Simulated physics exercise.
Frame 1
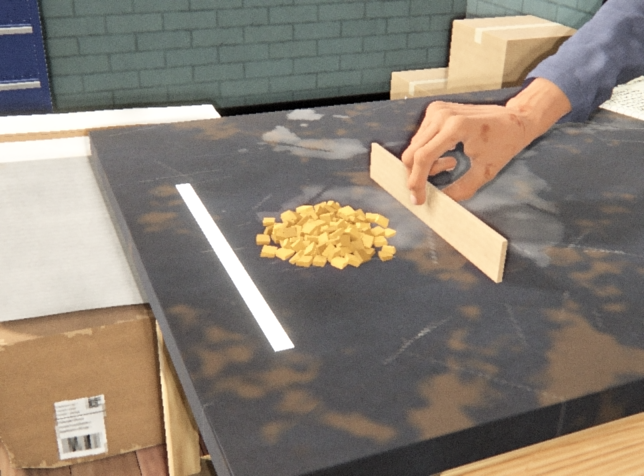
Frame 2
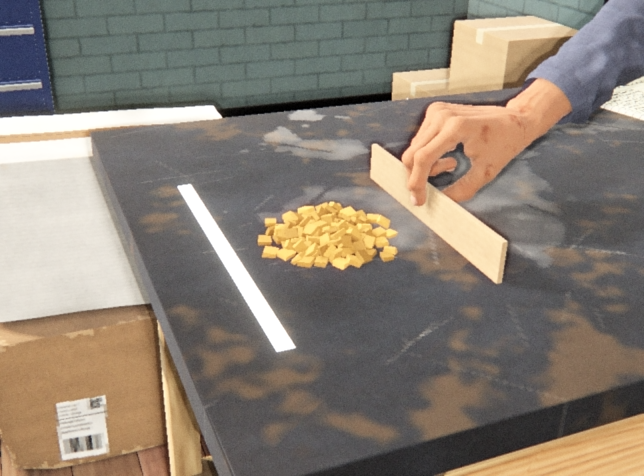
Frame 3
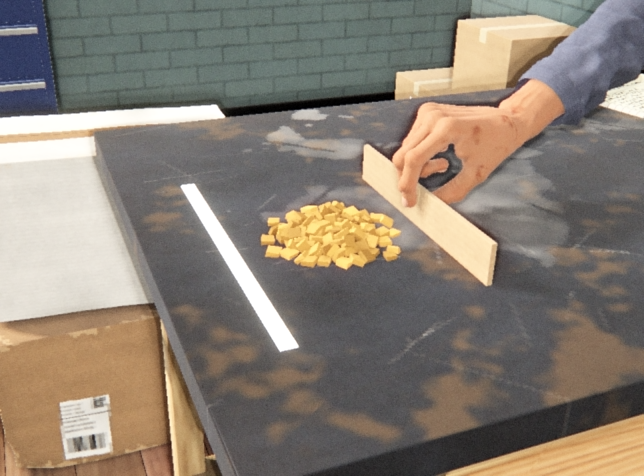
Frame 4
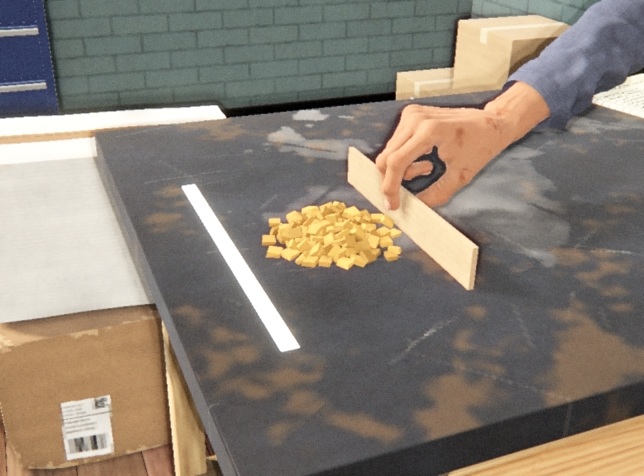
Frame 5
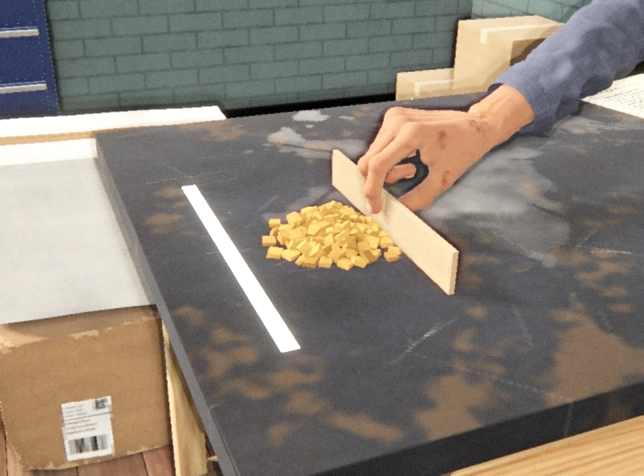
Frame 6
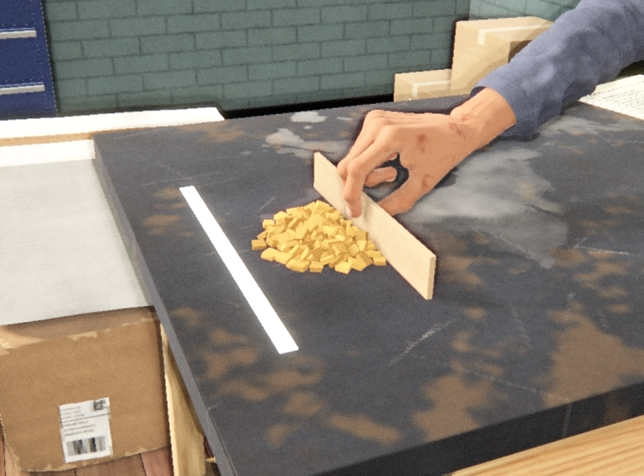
A hand held a flat piece of card upright on a dark, blotchy table, then slid it left into a heap of yellow cereal squares, pushing the pile slightly toward a white tape strip.
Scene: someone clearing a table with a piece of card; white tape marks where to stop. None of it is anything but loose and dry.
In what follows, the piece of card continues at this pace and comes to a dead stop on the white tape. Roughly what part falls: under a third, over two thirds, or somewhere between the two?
I'd guess the spill stays below a third of the heap.
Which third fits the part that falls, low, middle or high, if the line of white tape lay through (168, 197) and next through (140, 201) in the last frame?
For the first line it's between a third and two thirds, and for the second it's over two thirds.
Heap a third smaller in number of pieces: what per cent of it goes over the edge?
About 0 %.
Soon after the last picture, piece of card still moving, near (293, 209); heap all on the table, its front near (190, 256).
A little later, piece of card stopped at the white tape; heap about a quarter over the edge.
At rest, piece of card stopped at the white tape; heap about a quarter over the edge.
